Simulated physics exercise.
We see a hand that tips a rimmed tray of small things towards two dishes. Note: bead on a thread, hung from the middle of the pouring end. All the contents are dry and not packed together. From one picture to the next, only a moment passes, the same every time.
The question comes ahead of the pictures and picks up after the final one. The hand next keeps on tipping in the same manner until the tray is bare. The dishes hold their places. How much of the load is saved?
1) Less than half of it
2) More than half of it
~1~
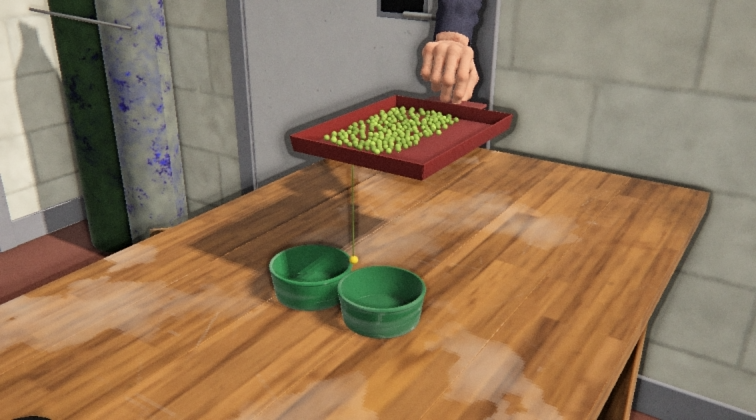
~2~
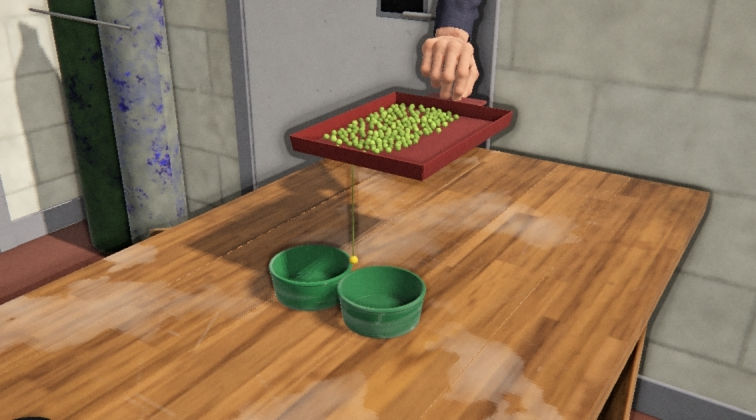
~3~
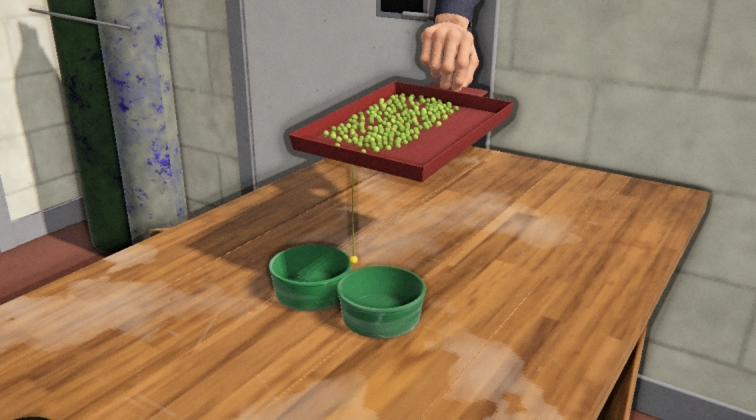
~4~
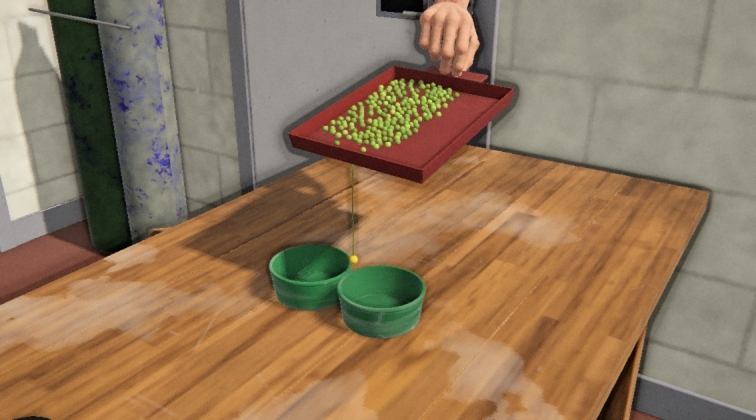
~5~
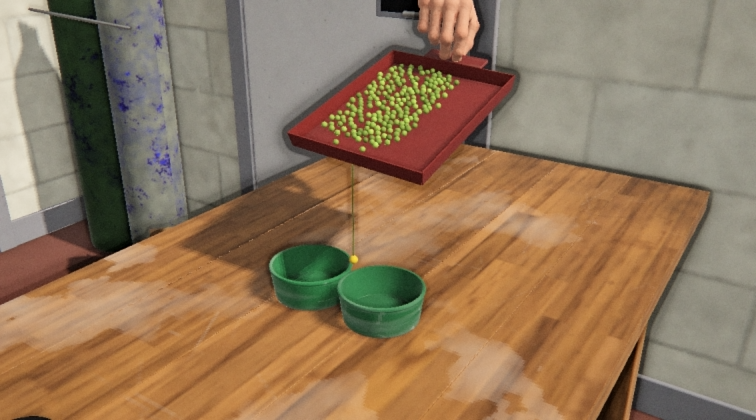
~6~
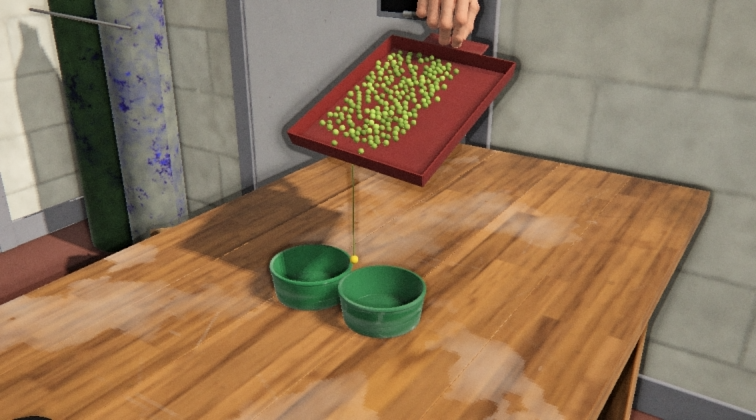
2, more than half of it.
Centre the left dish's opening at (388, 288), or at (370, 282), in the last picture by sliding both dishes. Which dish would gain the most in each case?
At place one the left of the pair; at place two the left of the pair.
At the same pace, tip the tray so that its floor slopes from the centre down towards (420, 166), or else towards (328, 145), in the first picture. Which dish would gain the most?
Going by the two slopes in order, it's the right-side one and then the left-side one.
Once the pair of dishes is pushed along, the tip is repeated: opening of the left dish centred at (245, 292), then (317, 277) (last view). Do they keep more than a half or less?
Catch, run one: Below the halfway mark; run two: Past the halfway mark.
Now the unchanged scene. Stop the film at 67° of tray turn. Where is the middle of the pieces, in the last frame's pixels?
The middle of the pieces lands at roughly (378, 168).
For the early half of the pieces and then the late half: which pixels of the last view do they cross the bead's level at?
The first part passes (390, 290); everything after passes (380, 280).
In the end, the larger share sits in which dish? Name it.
The one you want is the right of the two.
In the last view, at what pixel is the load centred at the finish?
(379, 319).
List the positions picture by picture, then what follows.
The first picture shows corners of the pouring end near (293, 135) and (423, 164), level; middle of the load near (393, 129), dried peas; left dish near (286, 292); right dish near (358, 318); bead on its thread near (354, 260).
The second picture shows corners of the pouring end near (293, 135) and (422, 164), level; middle of the load near (393, 127).
The third picture shows corners of the pouring end near (292, 134) and (422, 166), tipped barely, lowest at the right corner; middle of the load near (393, 121).
The fourth picture shows corners of the pouring end near (292, 133) and (422, 168), tipped a little, lowest at the right corner; middle of the load near (393, 112).
The fifth picture shows corners of the pouring end near (291, 132) and (421, 171), tipped clearly, lowest at the right corner; middle of the load near (392, 104).
The sixth picture shows corners of the pouring end near (290, 131) and (421, 174), tipped clearly, lowest at the right corner; middle of the load near (390, 98), the bulk on the move; left dish near (286, 291); right dish near (358, 318).
Shortly afterwards, tray tipped steeply; the bulk on the tray; only a few outside both; near a quarter in the air.
Next, tray tipped past a quarter turn; near half on the tray; near a quarter in the right dish; only a few in the left dish; near a quarter outside both; near a quarter in the air.
Some moments later, tray tipped past a quarter turn; near two thirds in the right dish; only a few in the left dish; near a third outside both.
In the end, tray tipped past a quarter turn; near two thirds in the right dish; only a few in the left dish; near a third outside both.
